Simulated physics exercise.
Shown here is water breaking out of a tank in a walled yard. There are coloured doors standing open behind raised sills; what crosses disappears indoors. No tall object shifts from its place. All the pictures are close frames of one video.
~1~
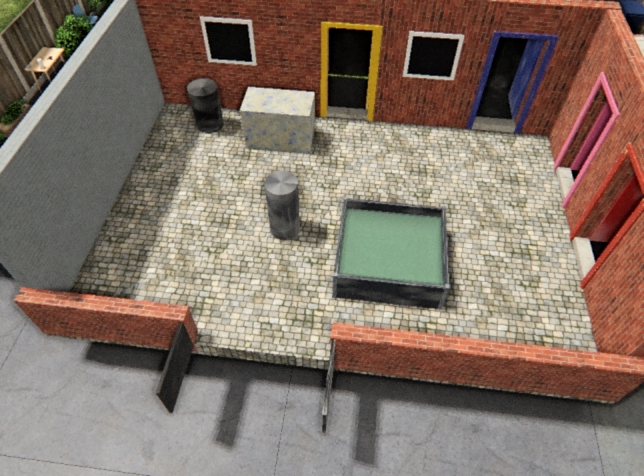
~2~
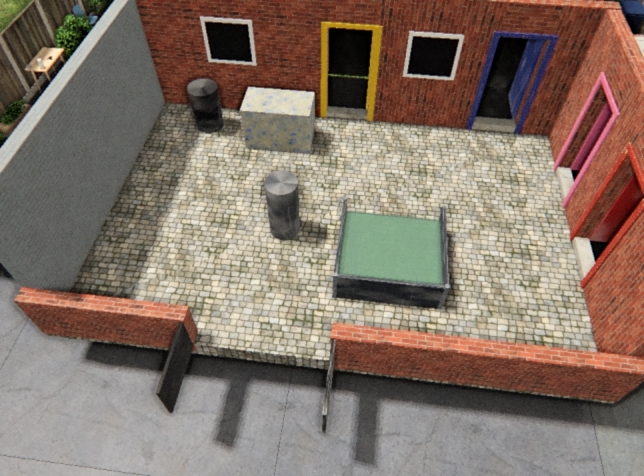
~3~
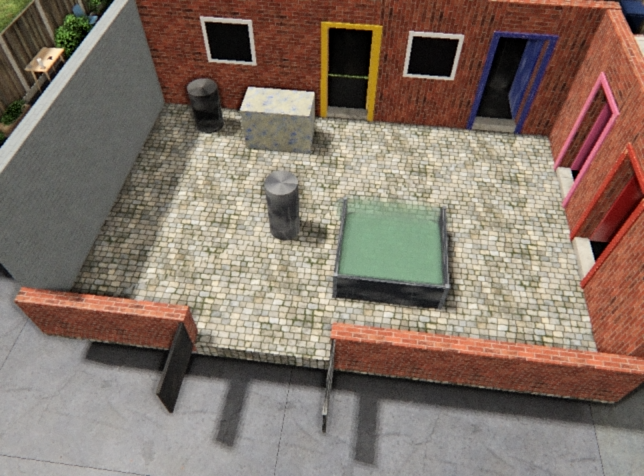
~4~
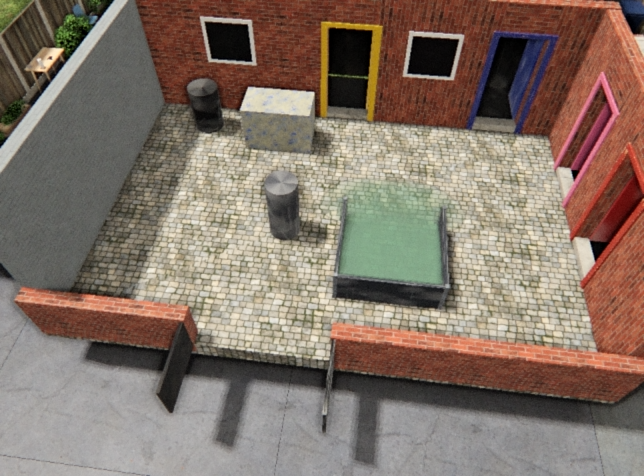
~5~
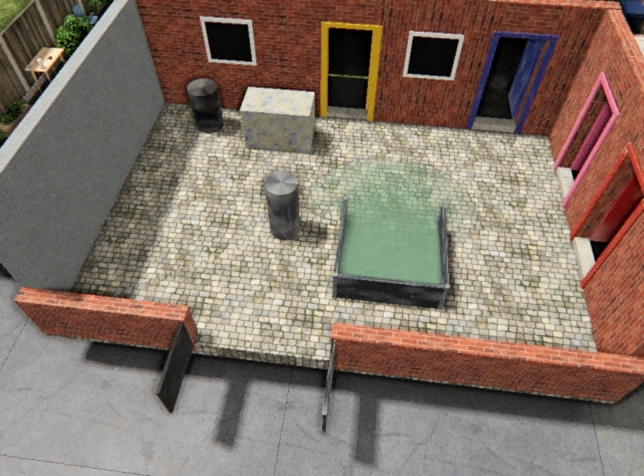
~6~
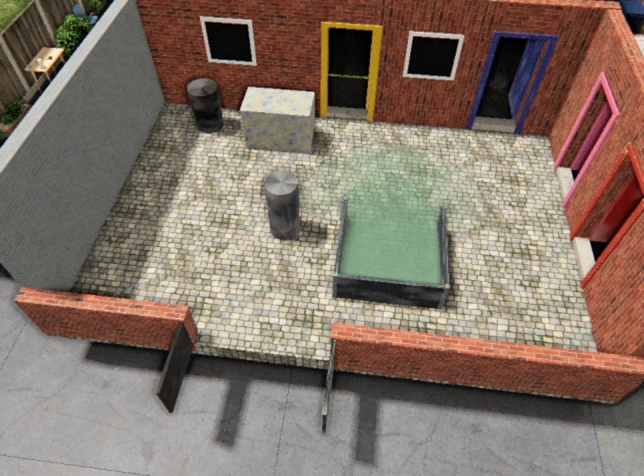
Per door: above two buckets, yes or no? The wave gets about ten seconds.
Pink door no. Red door no. Yellow door yes. Blue door no.
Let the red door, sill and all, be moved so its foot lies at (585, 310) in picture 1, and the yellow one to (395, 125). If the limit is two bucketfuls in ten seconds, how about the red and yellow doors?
Note - red ends up short of it; yellow ends up above it.
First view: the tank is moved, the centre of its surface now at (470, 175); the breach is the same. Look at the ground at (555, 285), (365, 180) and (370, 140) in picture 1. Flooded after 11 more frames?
The first spot ends up left untouched, the second left untouched and the third sodden.
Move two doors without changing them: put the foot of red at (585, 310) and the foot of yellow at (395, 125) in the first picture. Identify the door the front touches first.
First: The one in yellow.
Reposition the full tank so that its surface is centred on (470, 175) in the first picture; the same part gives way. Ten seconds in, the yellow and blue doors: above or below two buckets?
Well, the yellow door doesn't reach it, while the blue door gets past it.
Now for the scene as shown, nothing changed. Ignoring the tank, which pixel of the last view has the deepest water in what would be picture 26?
I'd go with (532, 135) as the deepest place.
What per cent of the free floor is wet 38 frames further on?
Near 65 in a hundred.
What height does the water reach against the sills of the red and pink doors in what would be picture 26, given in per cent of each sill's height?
Close to 0 per cent for the first one and close to 100 per cent for the second.
A moment on, water covers 25 % of the floor; the pink door not reached, the red door not reached, the yellow door wet at the sill, nothing in, the blue door not reached.
Next, water covers 30 % of the floor; the pink door not reached, the red door not reached, the yellow door over two buckets in, the blue door wet at the sill, nothing in.
Then, water covers 35 % of the floor; the pink door wet at the sill, nothing in, the red door not reached, the yellow door over two buckets in, the blue door wet at the sill, nothing in.
Later, water covers 65 % of the floor; the pink door under two buckets in, the red door wet at the sill, nothing in, the yellow door over two buckets in, the blue door wet at the sill, nothing in.
In the end, water covers 85 % of the floor; the pink door under two buckets in, the red door wet at the sill, nothing in, the yellow door over two buckets in, the blue door wet at the sill, nothing in.
